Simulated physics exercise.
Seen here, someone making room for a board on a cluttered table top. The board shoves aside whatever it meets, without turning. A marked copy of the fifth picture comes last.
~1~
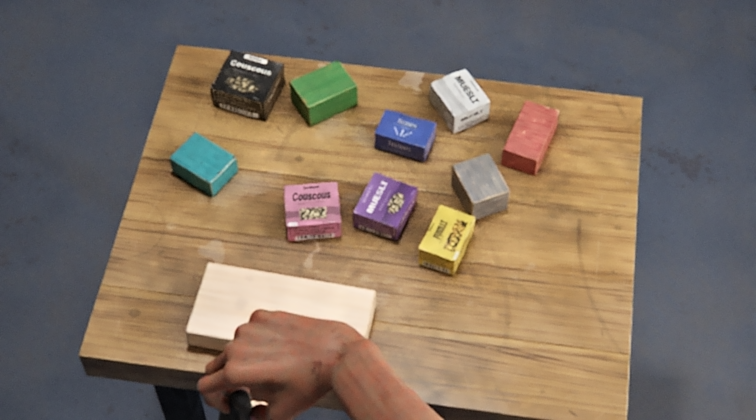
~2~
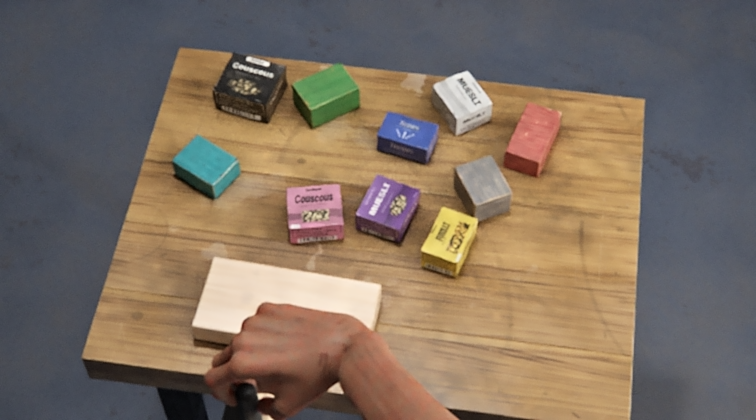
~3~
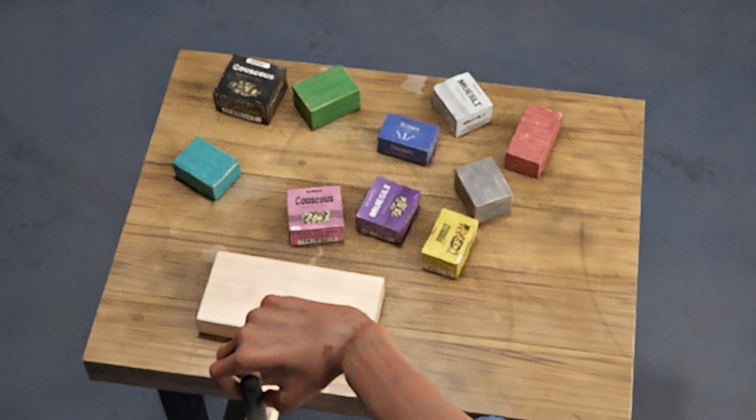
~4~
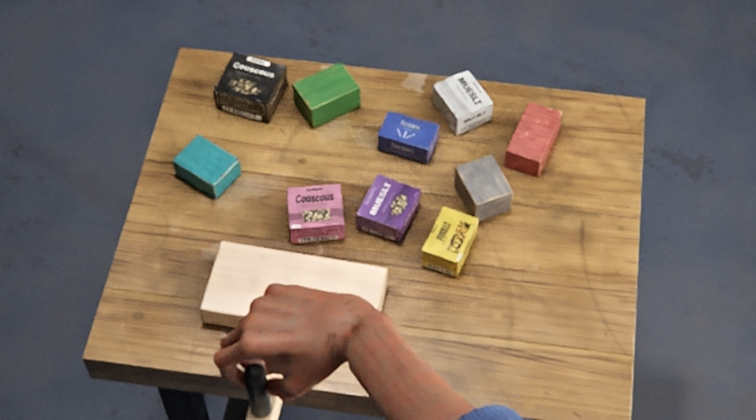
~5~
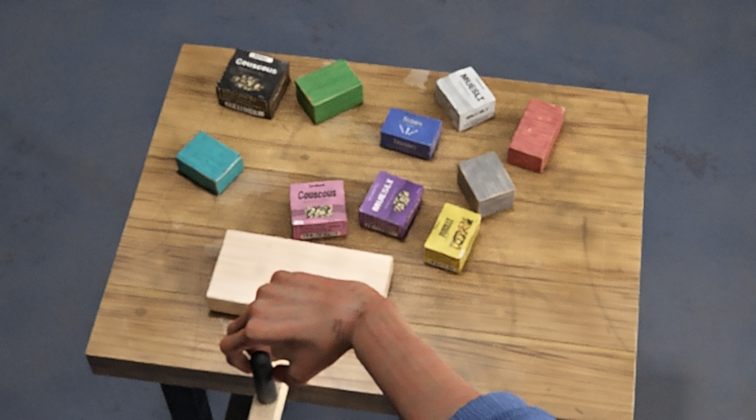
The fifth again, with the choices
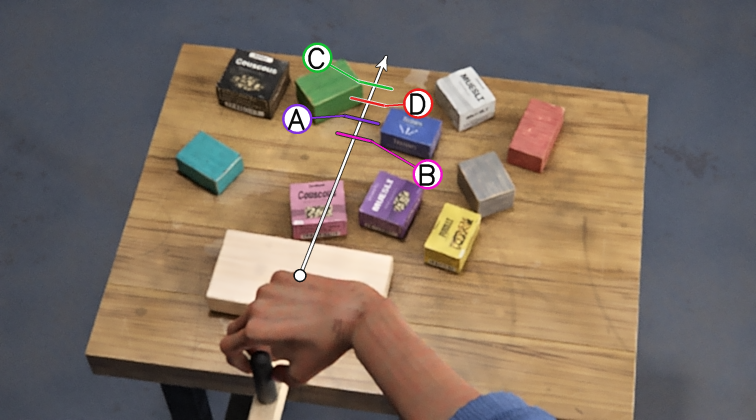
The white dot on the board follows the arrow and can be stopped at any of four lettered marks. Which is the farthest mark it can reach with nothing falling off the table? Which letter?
B is the last safe stop.
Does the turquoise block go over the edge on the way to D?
No.
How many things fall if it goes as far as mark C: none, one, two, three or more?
In all, three or more.
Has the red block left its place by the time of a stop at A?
No.
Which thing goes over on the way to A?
The blue box goes over.
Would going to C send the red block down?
No.
On the marked copy, A at (361, 120); B at (354, 137); C at (375, 85); D at (368, 102); the arrow from (300, 276) to (386, 57); the white dot at (300, 276).
Taking B. A third of the way, board (322, 231); pink packet (332, 178); purple packet (395, 187).
Two thirds of the way, board (341, 180); blue box (409, 104); pink packet (351, 131).
When it is over, board (355, 146); blue box (411, 70); green block (322, 71); nothing has fallen.
As for the rest, A drops the blue box; C drops the green block, purple packet, pink packet and blue box; D drops the blue box.
